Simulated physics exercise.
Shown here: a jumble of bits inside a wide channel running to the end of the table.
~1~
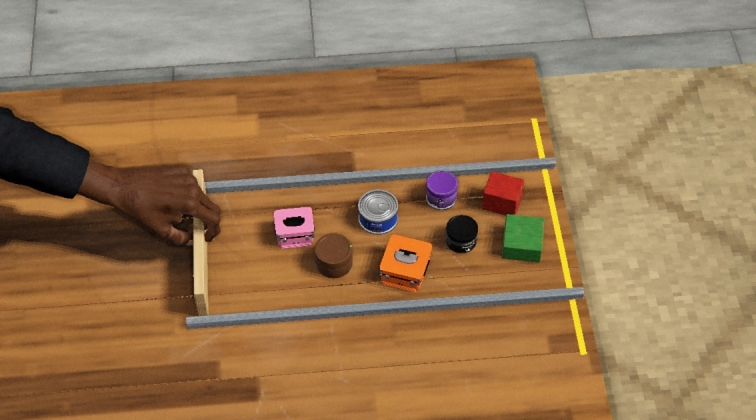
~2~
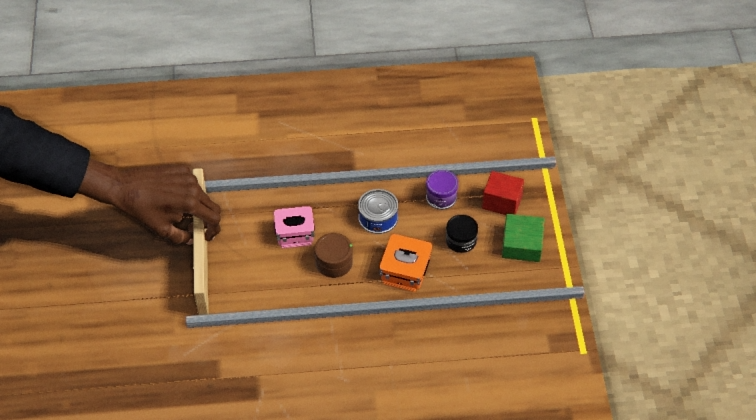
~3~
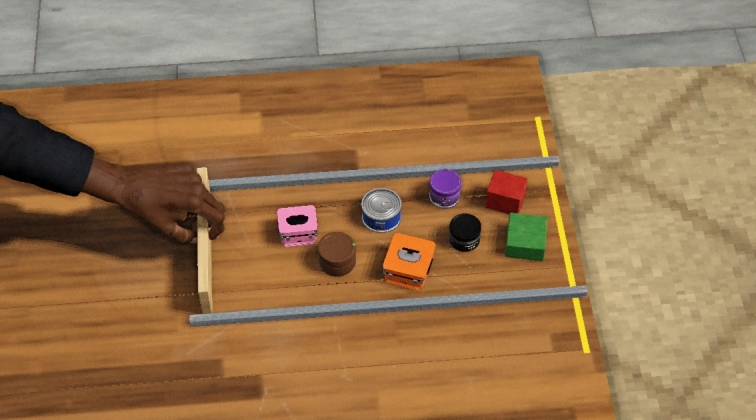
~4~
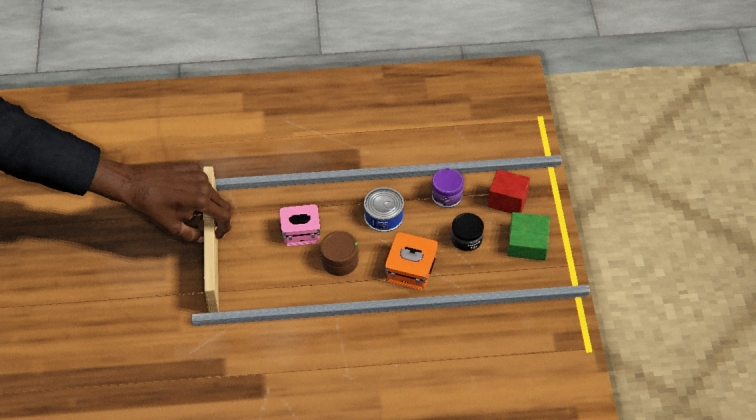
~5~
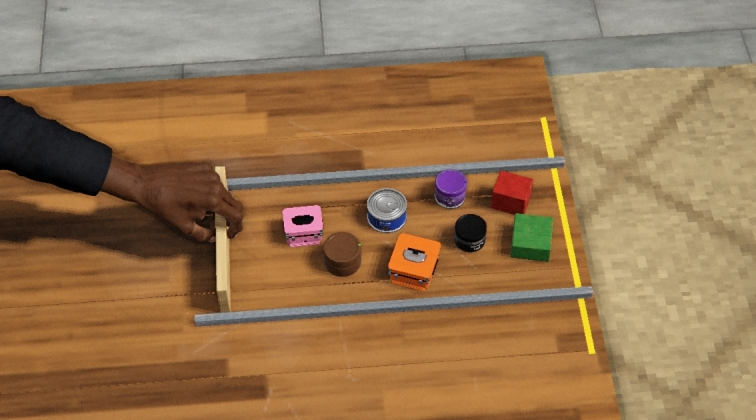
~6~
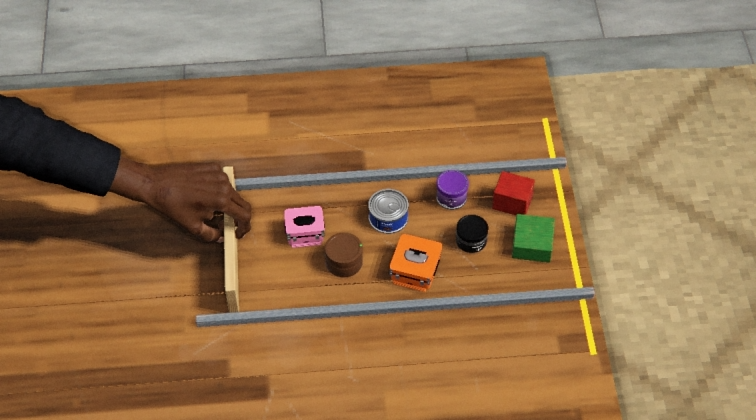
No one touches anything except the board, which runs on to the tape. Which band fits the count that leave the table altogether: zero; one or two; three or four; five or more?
Count them up and five or more have fallen.
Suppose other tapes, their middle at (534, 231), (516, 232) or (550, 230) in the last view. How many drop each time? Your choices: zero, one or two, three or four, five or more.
Tape by tape, the falls would be: 3 or 4, then just one or two, then 3 or 4.
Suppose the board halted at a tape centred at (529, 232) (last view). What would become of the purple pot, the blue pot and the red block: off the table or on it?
The purple pot stays put, the blue pot topples down, the red block topples down.
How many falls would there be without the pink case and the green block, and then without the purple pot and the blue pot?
Counts - first: 6; second: 6.
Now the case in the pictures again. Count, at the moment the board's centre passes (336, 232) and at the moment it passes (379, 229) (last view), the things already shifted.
Note: First position 3; second position 5.
Soon after, none off yet; green block at rest near (533, 238); red block at rest near (513, 194); black tub at rest near (472, 234).
Then, none off yet; green block moved a little near (550, 238); red block moved about its own width near (545, 189); black tub moved about its own width near (515, 235).
At rest, the number that fall off is five or more; fallen, pink case, brown lid, blue pot, orange case, purple pot, black tub, red block and green block.
